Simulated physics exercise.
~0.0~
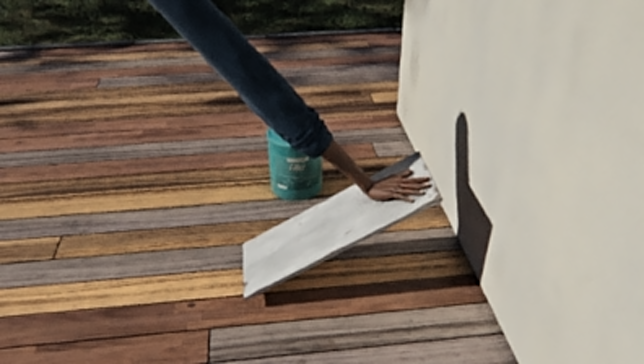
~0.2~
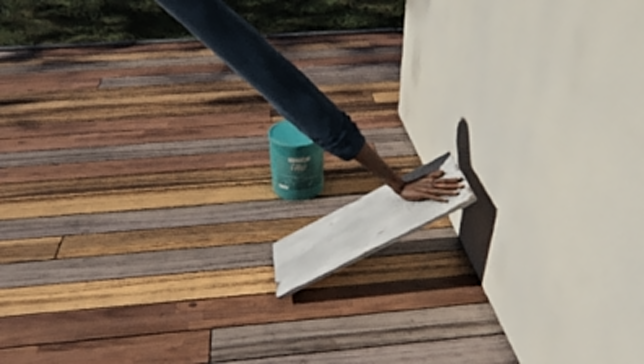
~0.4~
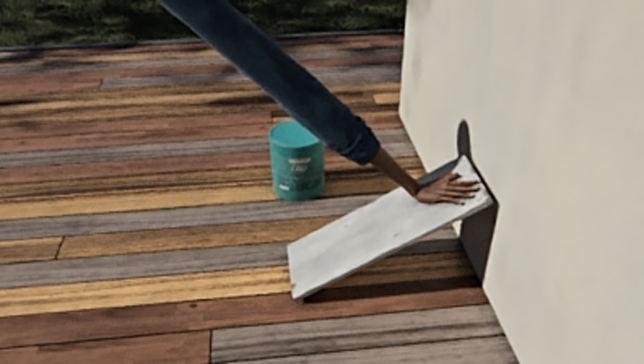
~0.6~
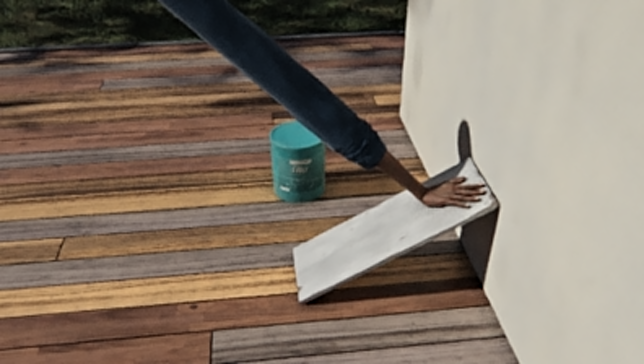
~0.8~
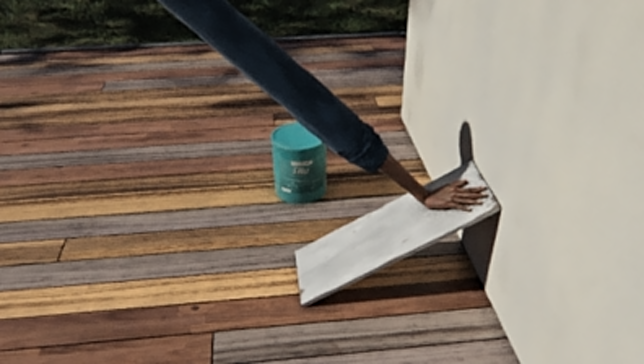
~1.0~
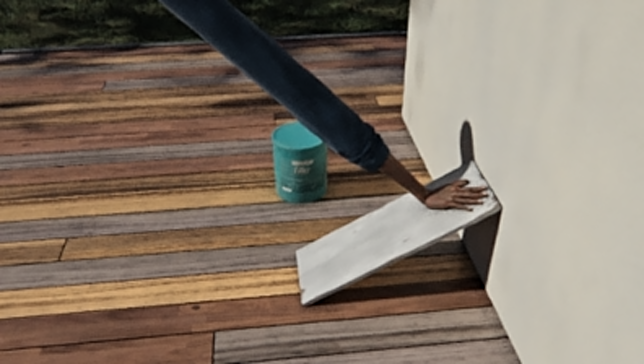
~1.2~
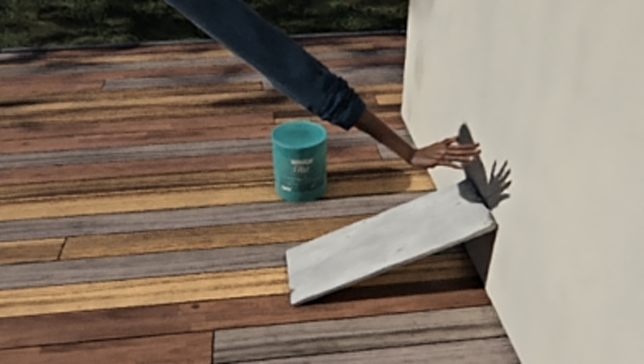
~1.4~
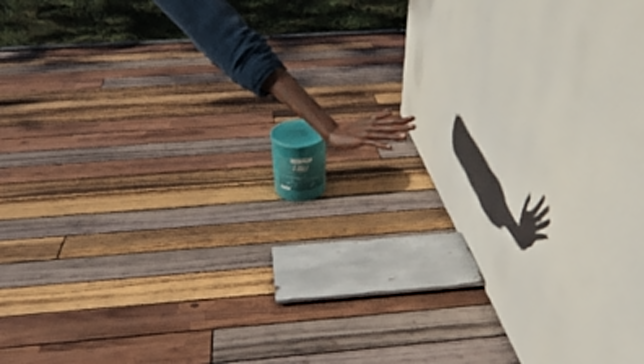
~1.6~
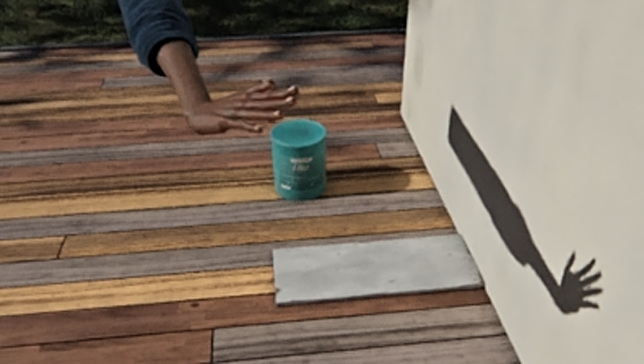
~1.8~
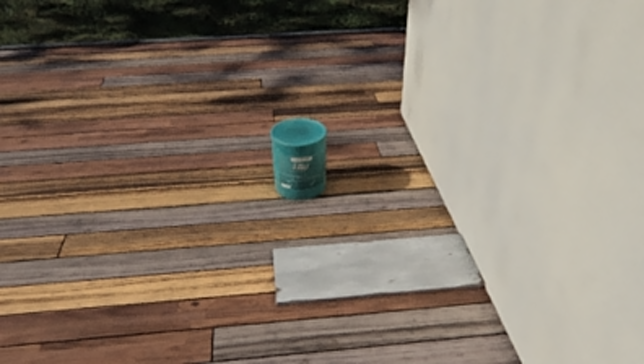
Hand leaning a white board against a pale wall beside a turquoise pail, then letting go as it slides down flat onto wooden decking.
